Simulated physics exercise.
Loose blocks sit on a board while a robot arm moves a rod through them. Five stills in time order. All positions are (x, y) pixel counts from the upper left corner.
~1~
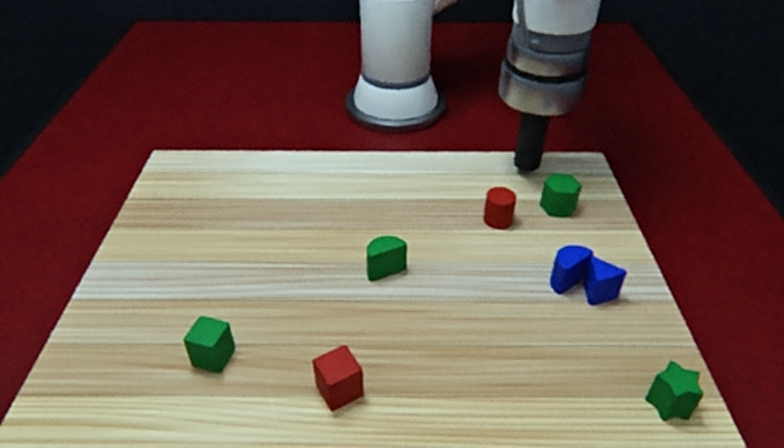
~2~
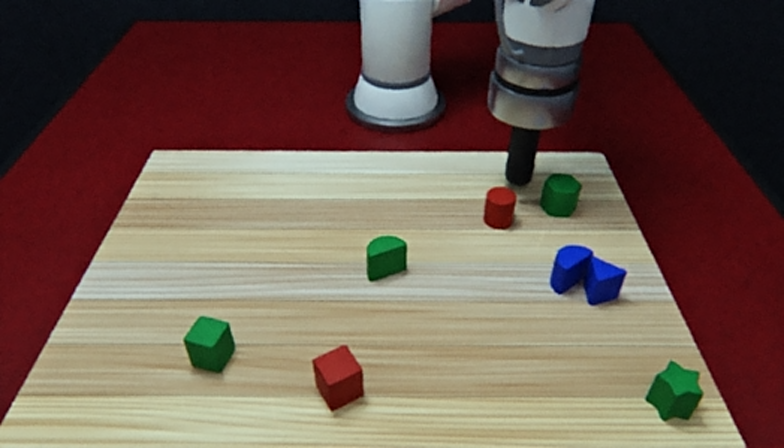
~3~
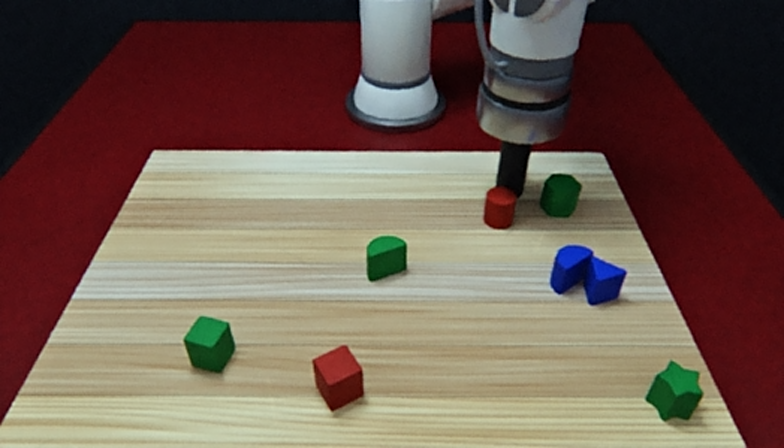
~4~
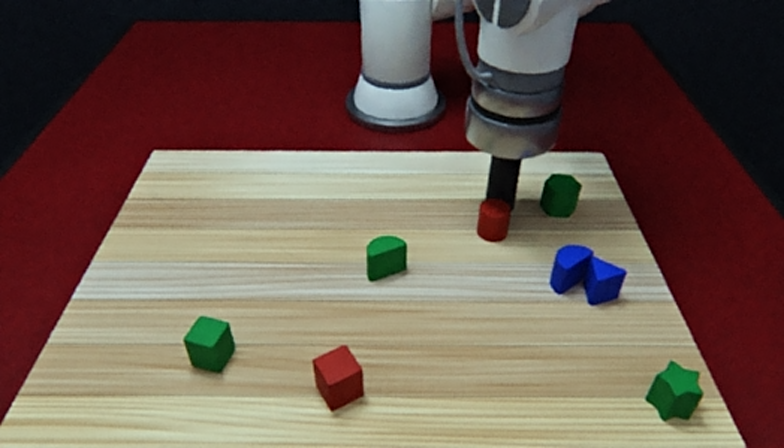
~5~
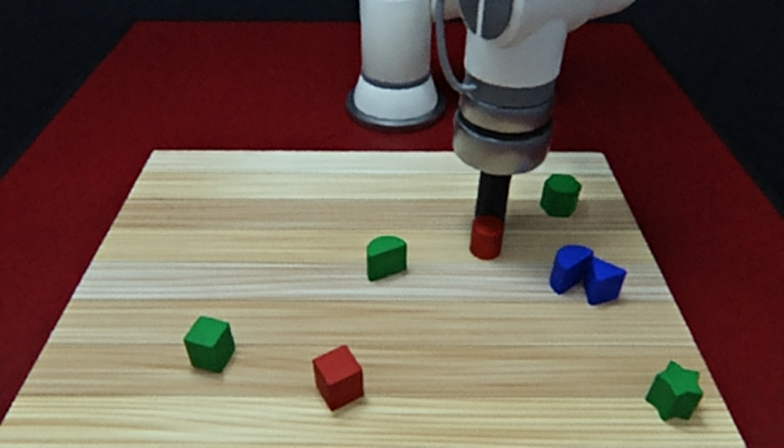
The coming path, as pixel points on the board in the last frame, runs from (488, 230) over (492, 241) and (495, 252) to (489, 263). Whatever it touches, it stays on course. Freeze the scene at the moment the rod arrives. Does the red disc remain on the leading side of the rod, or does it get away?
Ahead to the end.
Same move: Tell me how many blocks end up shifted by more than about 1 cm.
Going by the path, one of them shifts by more than about 1 cm.
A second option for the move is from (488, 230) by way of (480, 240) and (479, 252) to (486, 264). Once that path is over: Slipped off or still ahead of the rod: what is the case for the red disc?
I'd say it is still being pushed.
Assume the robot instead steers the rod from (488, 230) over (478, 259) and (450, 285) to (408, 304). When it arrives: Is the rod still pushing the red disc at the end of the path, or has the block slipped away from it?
The block gets away.
What follows on the original path. Halfway along, rod (495, 239); red disc (488, 240).
At the end, rod (490, 255); red disc (479, 256); blue half-round block still.
